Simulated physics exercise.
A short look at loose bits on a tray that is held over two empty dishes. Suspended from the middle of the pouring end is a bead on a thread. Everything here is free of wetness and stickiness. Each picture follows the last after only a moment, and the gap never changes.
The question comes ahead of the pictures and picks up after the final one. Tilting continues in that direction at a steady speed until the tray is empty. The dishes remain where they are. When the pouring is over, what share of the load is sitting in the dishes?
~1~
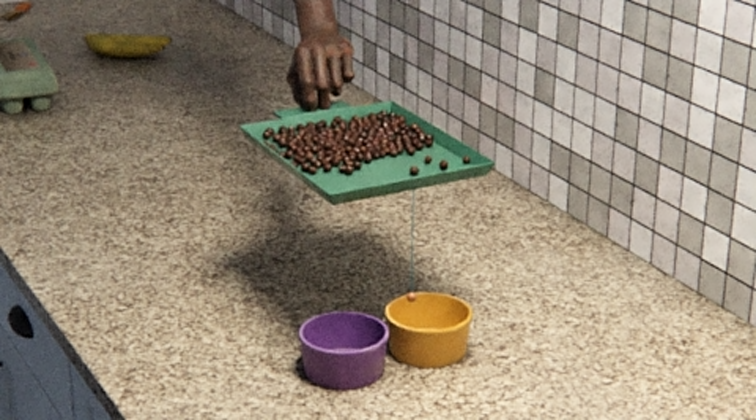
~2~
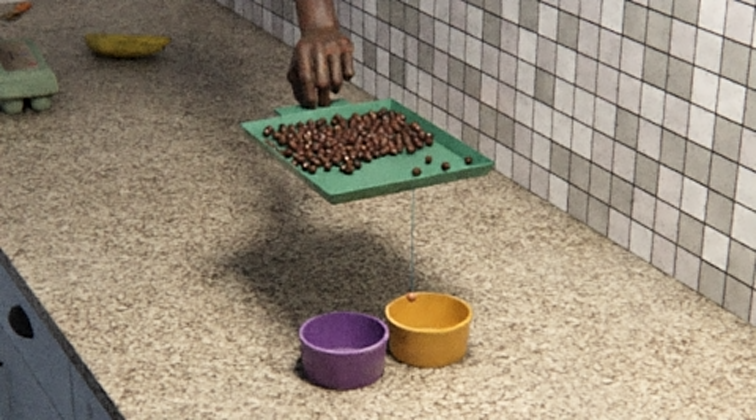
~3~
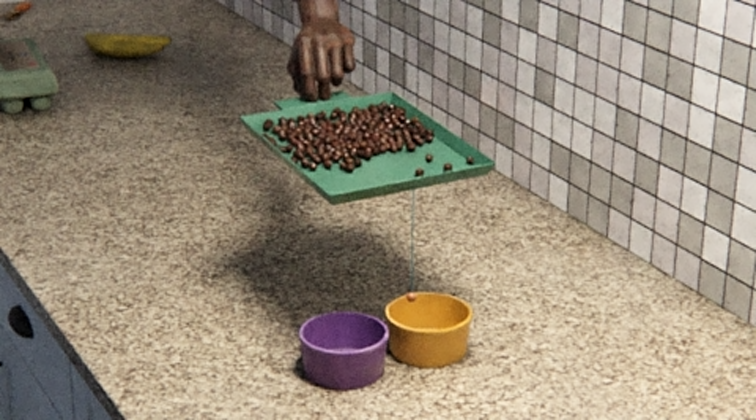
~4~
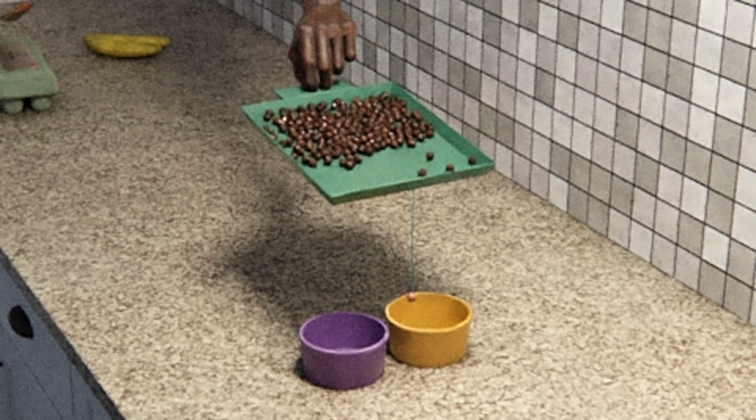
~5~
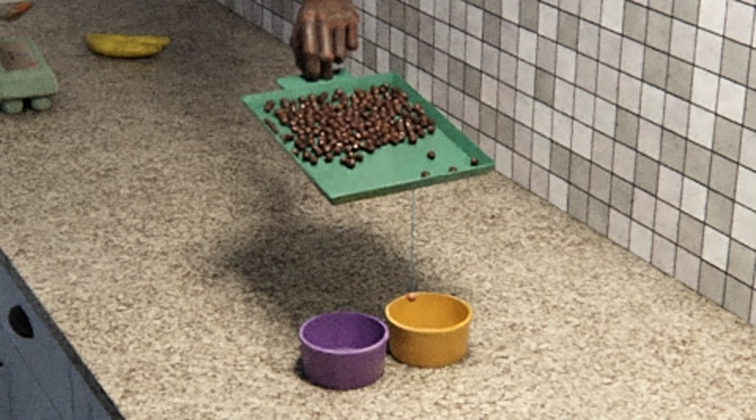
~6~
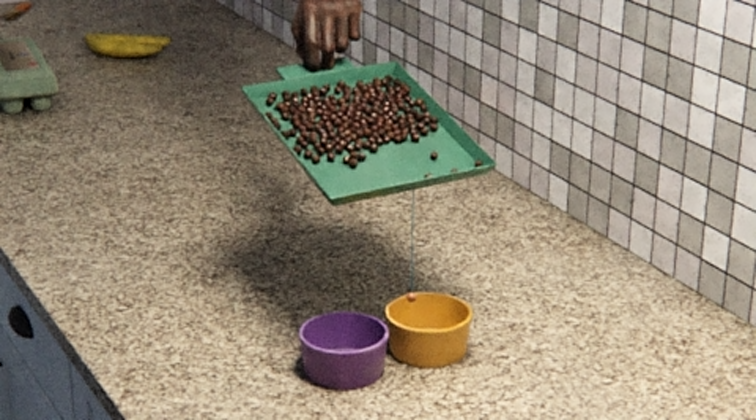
Catch is a minority.
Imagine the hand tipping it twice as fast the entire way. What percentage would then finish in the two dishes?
I'd say near 10 per cent.
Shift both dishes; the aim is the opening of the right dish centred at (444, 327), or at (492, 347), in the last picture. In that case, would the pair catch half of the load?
Result, first setup: A majority share; second setup: A minority share.
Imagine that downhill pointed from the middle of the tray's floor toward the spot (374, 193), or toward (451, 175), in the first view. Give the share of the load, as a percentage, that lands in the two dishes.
The first comes to 60 %, while the second comes to 10 %.
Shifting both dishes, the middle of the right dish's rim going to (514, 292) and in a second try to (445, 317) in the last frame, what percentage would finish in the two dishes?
I'd say about 20 percent, followed by about 70 percent.
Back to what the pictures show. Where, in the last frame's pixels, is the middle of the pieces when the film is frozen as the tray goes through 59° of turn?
Somewhere near pixel (405, 186).
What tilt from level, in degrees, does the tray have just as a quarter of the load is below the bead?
About 50 degrees.
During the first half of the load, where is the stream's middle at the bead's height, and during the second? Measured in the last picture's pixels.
The first part passes (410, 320); everything after passes (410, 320).
Just after the last frame, tray tipped steeply; roughly two thirds on the tray; about a tenth in the left dish; just a few in the right dish; roughly a quarter outside both; about a tenth in the air.
A moment on, tray tipped right over; roughly a quarter in the left dish; about a tenth in the right dish; roughly two thirds outside both; just a few in the air.
Further on, tray tipped past a quarter turn; roughly a quarter in the left dish; about a tenth in the right dish; roughly two thirds outside both.
When it is over, tray tipped past a quarter turn; roughly a quarter in the left dish; about a tenth in the right dish; roughly two thirds outside both.
